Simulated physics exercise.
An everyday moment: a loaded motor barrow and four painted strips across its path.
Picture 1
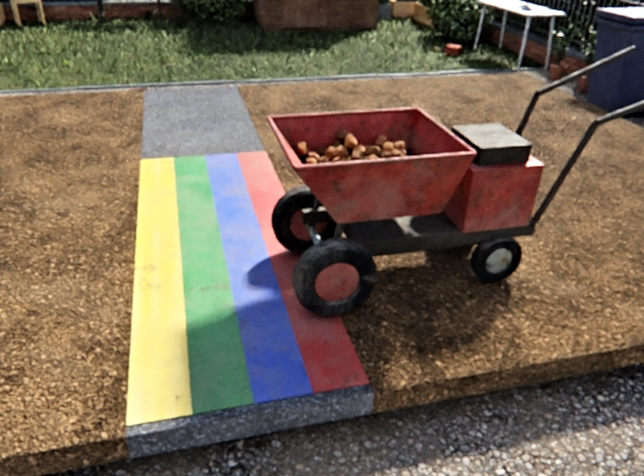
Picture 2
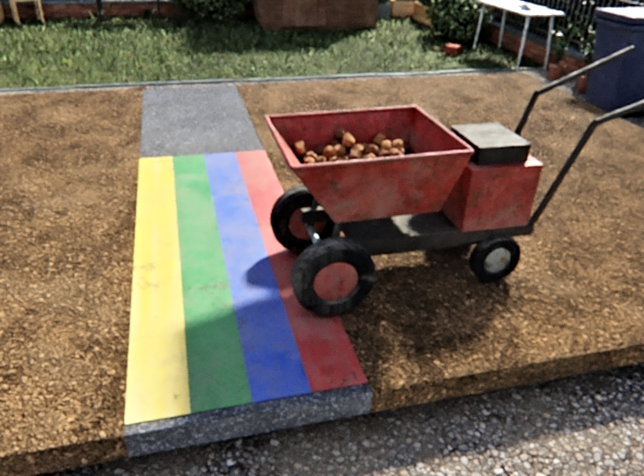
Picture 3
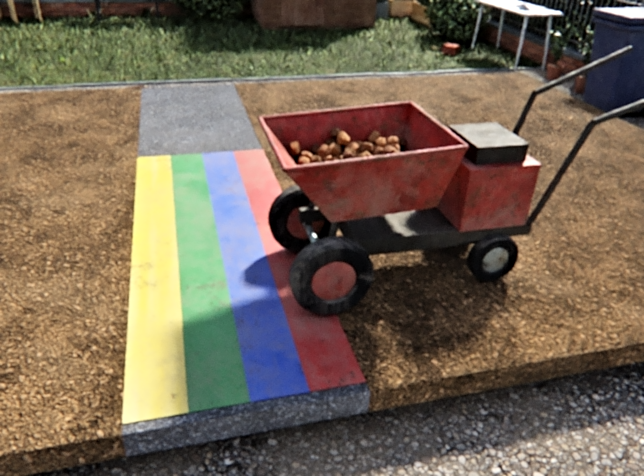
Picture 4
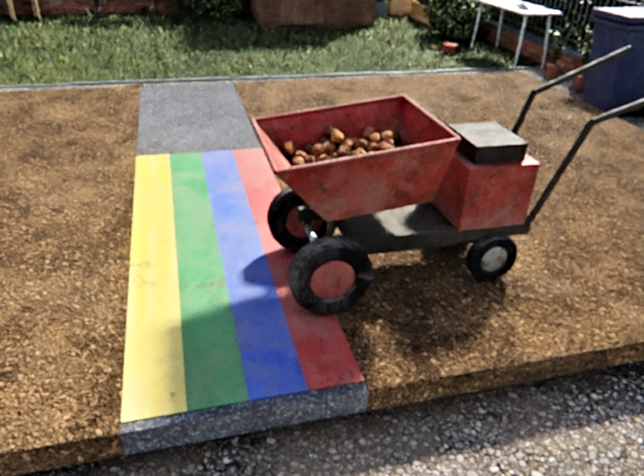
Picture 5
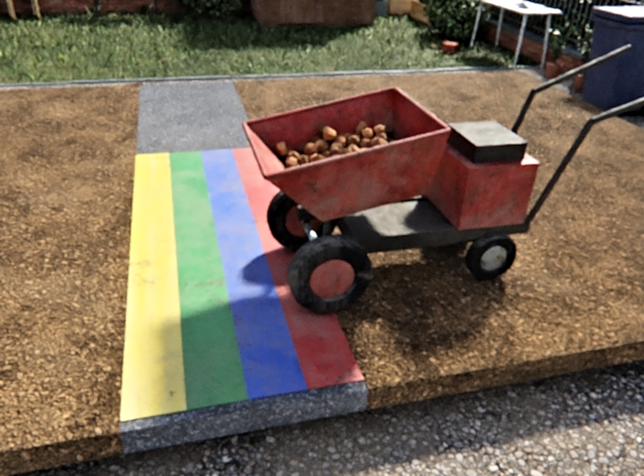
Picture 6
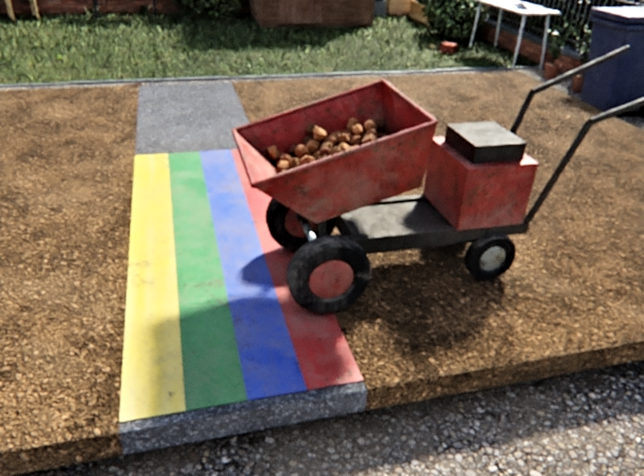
The red skip of a loaded motor barrow sits level at first, then tilts gradually toward the left, its front lip lowering and its back rising, while the brown clods stay inside and the wheels remain beside the painted red strip.
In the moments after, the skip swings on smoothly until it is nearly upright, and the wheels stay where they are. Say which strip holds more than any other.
The yellow strip carries the most.
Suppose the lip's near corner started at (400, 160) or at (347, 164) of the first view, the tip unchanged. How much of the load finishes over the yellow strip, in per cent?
About 0 and 20 per cent.
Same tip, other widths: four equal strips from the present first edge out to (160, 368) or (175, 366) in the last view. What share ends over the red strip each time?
In turn 0 and 0 in a hundred.
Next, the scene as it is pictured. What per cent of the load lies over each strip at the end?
About: Red strip 0, blue strip 0, green strip 20, yellow strip 45 per cent.
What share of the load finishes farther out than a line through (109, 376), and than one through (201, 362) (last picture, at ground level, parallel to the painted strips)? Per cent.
Roughly 20 per cent, and 90 per cent.
Shortly afterwards, skip tipped steeply; the whole lot in the skip.
Next, skip tipped steeply; all but a few in the skip; only a few over the green strip; only a few over the yellow strip.
Some moments later, skip tipped right over; near a quarter in the skip; a little over the green strip; near half over the yellow strip; near a quarter off the paint.
In the end, skip tipped right over; a little in the skip; none at all over the red strip; none at all over the blue strip; near a quarter over the green strip; near half over the yellow strip; near a quarter off the paint.
